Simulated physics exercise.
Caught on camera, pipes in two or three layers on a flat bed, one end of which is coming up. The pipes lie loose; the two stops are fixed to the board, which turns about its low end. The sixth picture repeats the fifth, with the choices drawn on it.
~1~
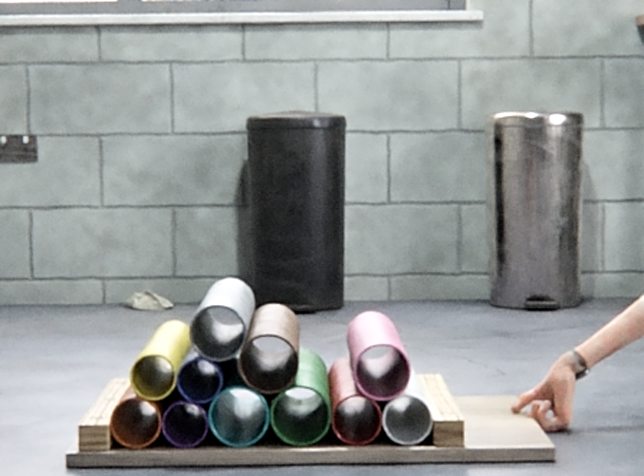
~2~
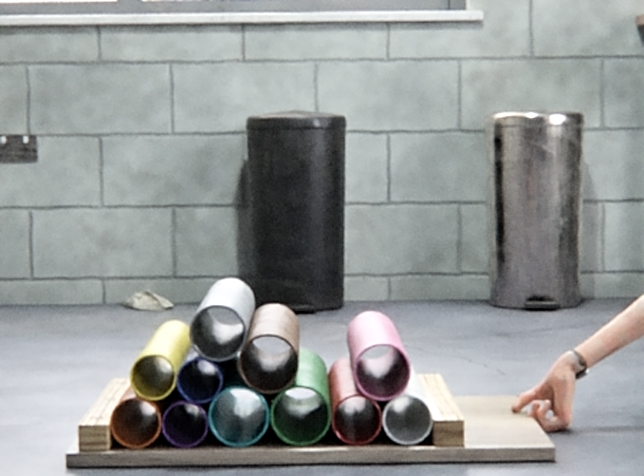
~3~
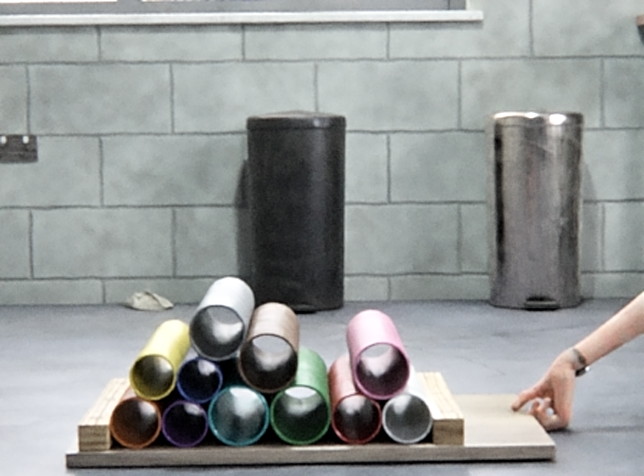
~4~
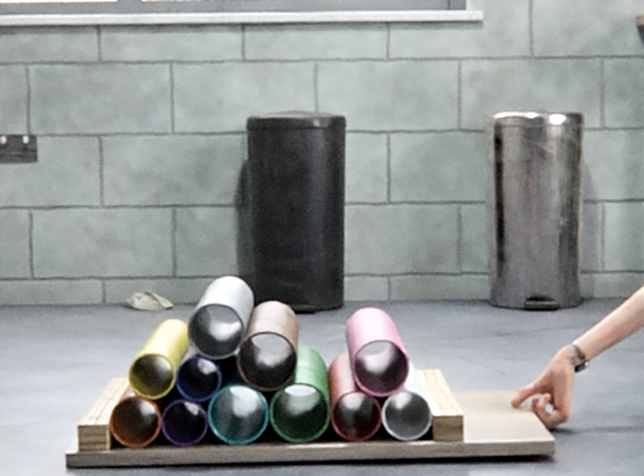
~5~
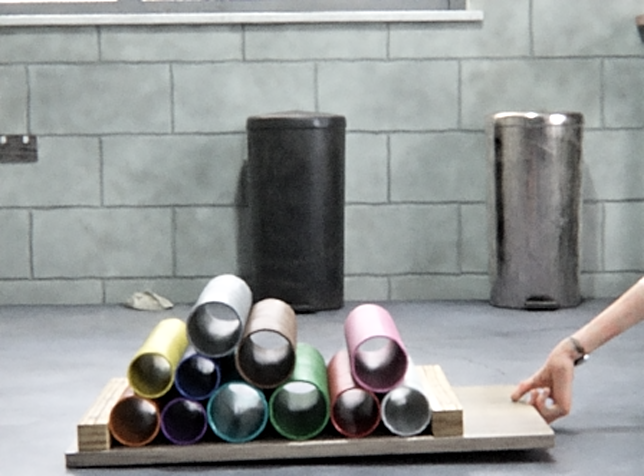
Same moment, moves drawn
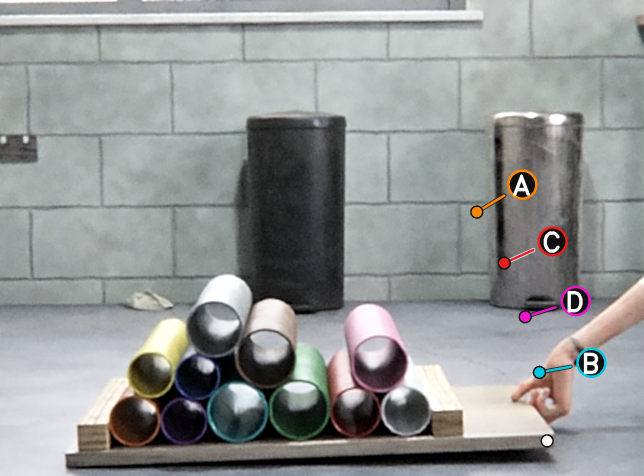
A flat board carrying a stack of loose, colourful pipes lies level on the grey floor at first, a hand gripping its right end. The hand then raises that end slightly, tilting the board a little towards the left, while the pipes stay stacked with barely any shift.
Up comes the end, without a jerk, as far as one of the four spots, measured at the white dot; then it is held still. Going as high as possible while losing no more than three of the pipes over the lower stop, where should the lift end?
No higher than C.
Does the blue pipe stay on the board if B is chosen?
Yes.
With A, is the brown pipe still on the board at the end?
The brown pipe: No.
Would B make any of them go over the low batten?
No, at B.
On the copy, A at (477, 212); B at (539, 372); C at (504, 263); D at (525, 317); the white dot at (547, 441).
On C. First, board at 15°.
Then, board at 24°.
Finally, board at 24°, three over the low batten (blue, yellow, grey).
By contrast, A five over the low batten; B none over the low batten; D none over the low batten.
